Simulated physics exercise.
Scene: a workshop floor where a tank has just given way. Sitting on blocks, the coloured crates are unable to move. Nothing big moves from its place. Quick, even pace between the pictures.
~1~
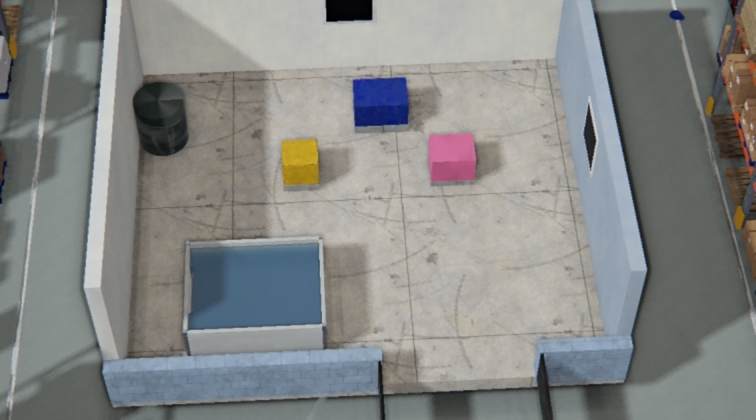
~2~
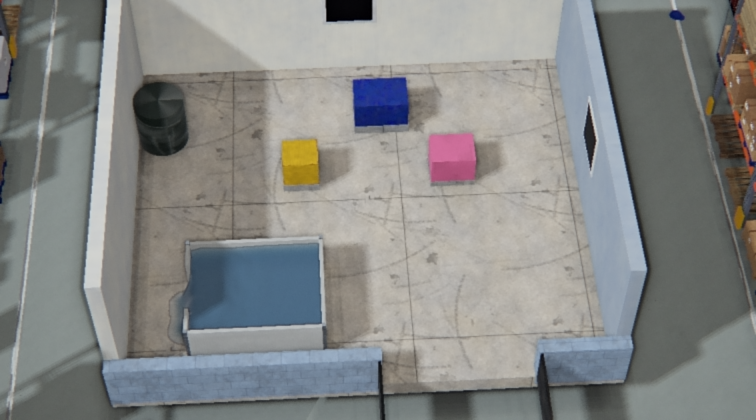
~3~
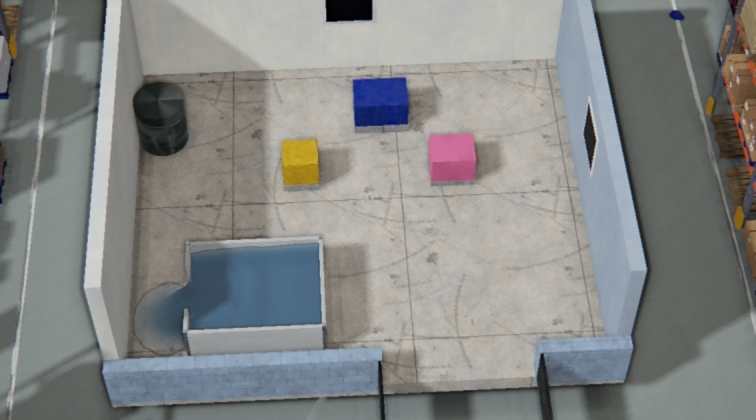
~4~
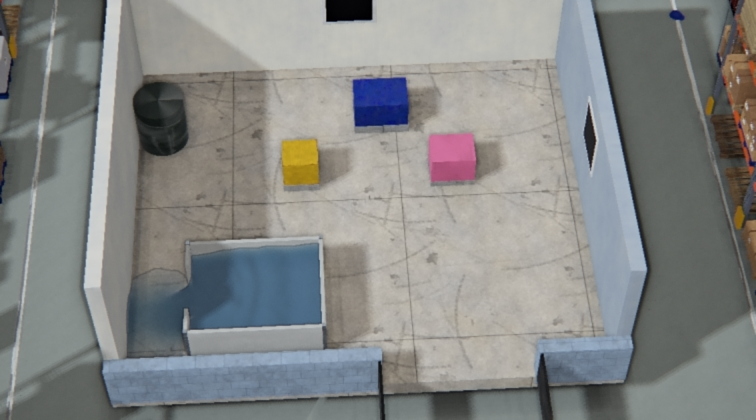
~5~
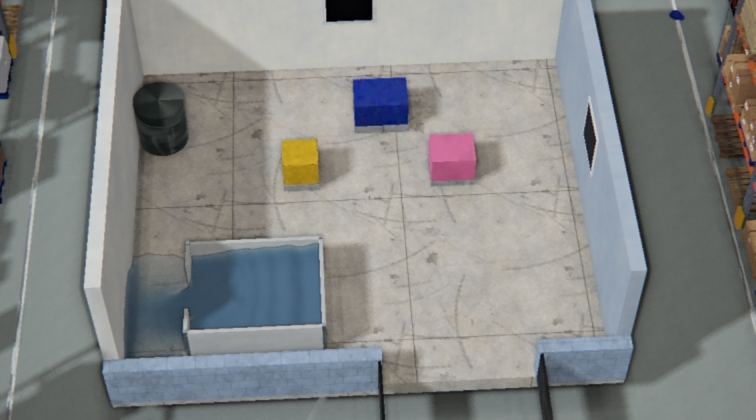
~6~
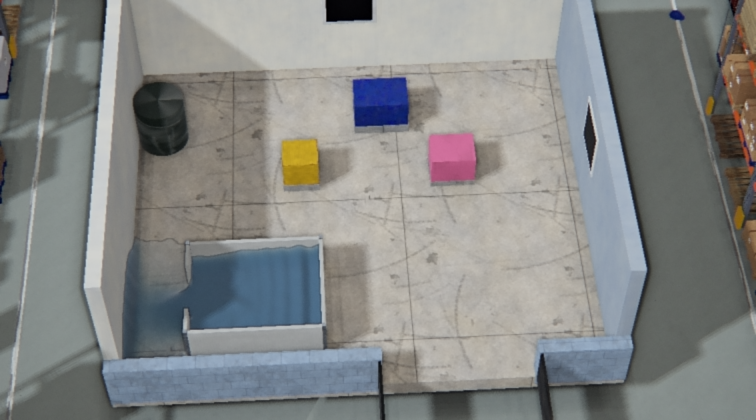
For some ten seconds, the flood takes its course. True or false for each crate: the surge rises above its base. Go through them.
Blue crate: False; yellow crate: False; pink crate: False.
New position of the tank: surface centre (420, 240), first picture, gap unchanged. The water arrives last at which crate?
Pink crate.
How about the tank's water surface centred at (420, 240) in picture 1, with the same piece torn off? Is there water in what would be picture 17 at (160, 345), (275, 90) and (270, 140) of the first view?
As listed: Flooded, clear, not flooded.
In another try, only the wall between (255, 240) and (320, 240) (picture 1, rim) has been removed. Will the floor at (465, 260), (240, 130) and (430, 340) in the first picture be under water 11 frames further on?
Spared, then sodden, then spared.
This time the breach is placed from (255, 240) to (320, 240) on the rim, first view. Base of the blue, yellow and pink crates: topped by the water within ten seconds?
One by one: Blue is soaked, yellow is wetted, pink gets wet.
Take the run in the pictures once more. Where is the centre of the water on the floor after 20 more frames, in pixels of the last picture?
Somewhere near (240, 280).
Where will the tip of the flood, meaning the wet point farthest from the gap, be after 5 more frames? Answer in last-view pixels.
The farthest wet spot is near (140, 147).
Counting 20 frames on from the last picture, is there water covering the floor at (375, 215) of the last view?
Lab note: Spot reads unsubmerged.
A moment on, water covers 10 % of the floor; the blue crate not reached, the yellow crate not reached, the pink crate not reached.
Next, water covers 25 % of the floor; the blue crate not reached, the yellow crate not reached, the pink crate not reached.
Then, water covers 45 % of the floor; the blue crate not reached, the yellow crate water round its plinth, the pink crate not reached.
Later, water covers 75 % of the floor; the blue crate water round its plinth, the yellow crate water round its plinth, the pink crate water round its plinth.
In the end, water covers 95 % of the floor; the blue crate stayed above the water, the yellow crate stayed above the water, the pink crate stayed above the water.
